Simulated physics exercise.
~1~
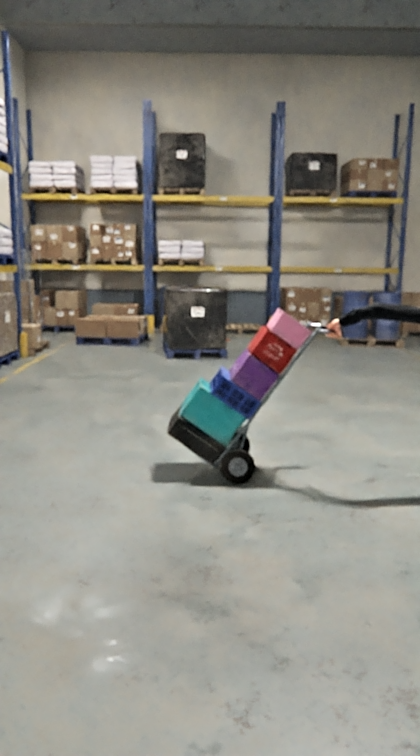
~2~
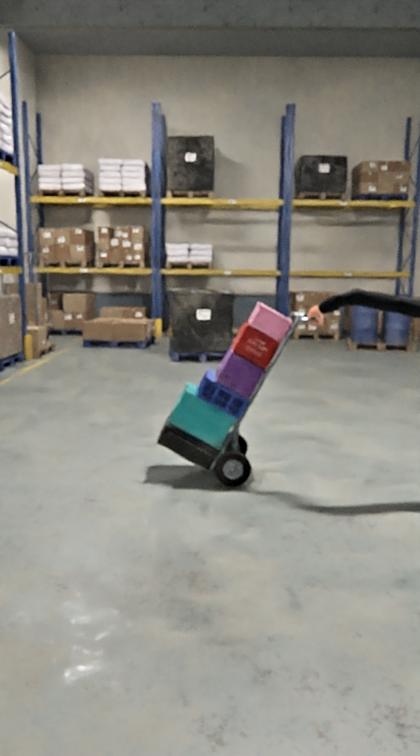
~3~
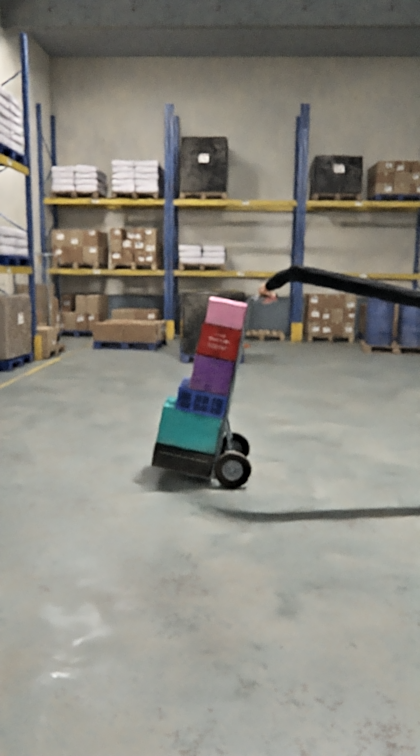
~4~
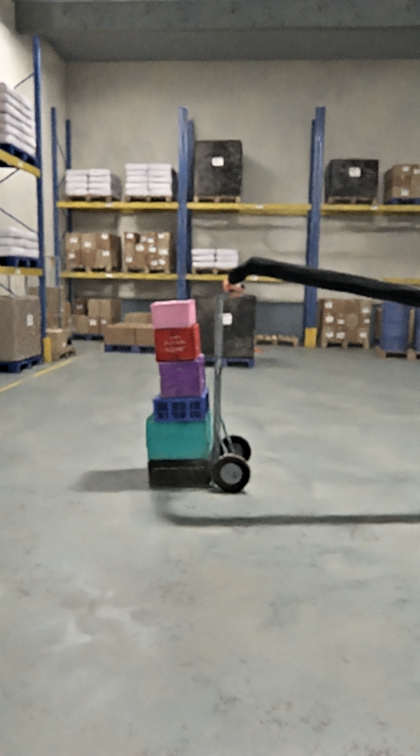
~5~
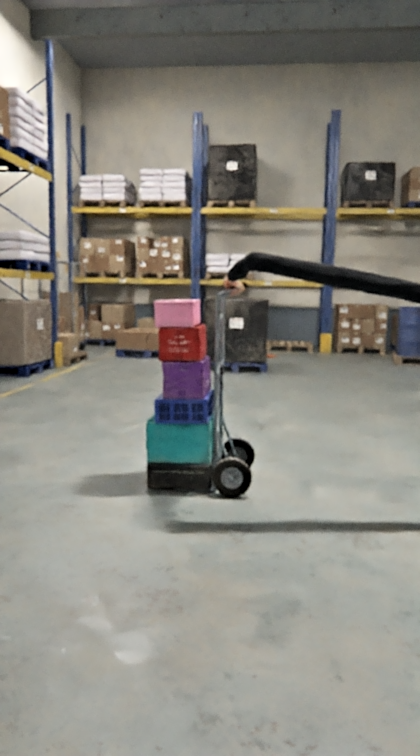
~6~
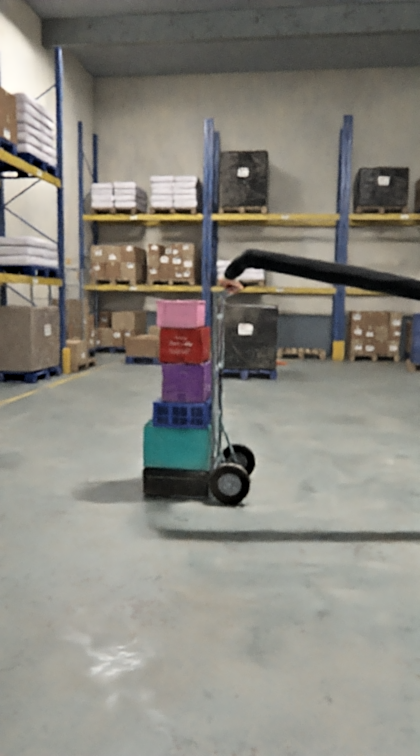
Hand truck stacked with colourful boxes and crates swinging from tilted to upright in a warehouse, an arm holding it steady, everything still stacked.
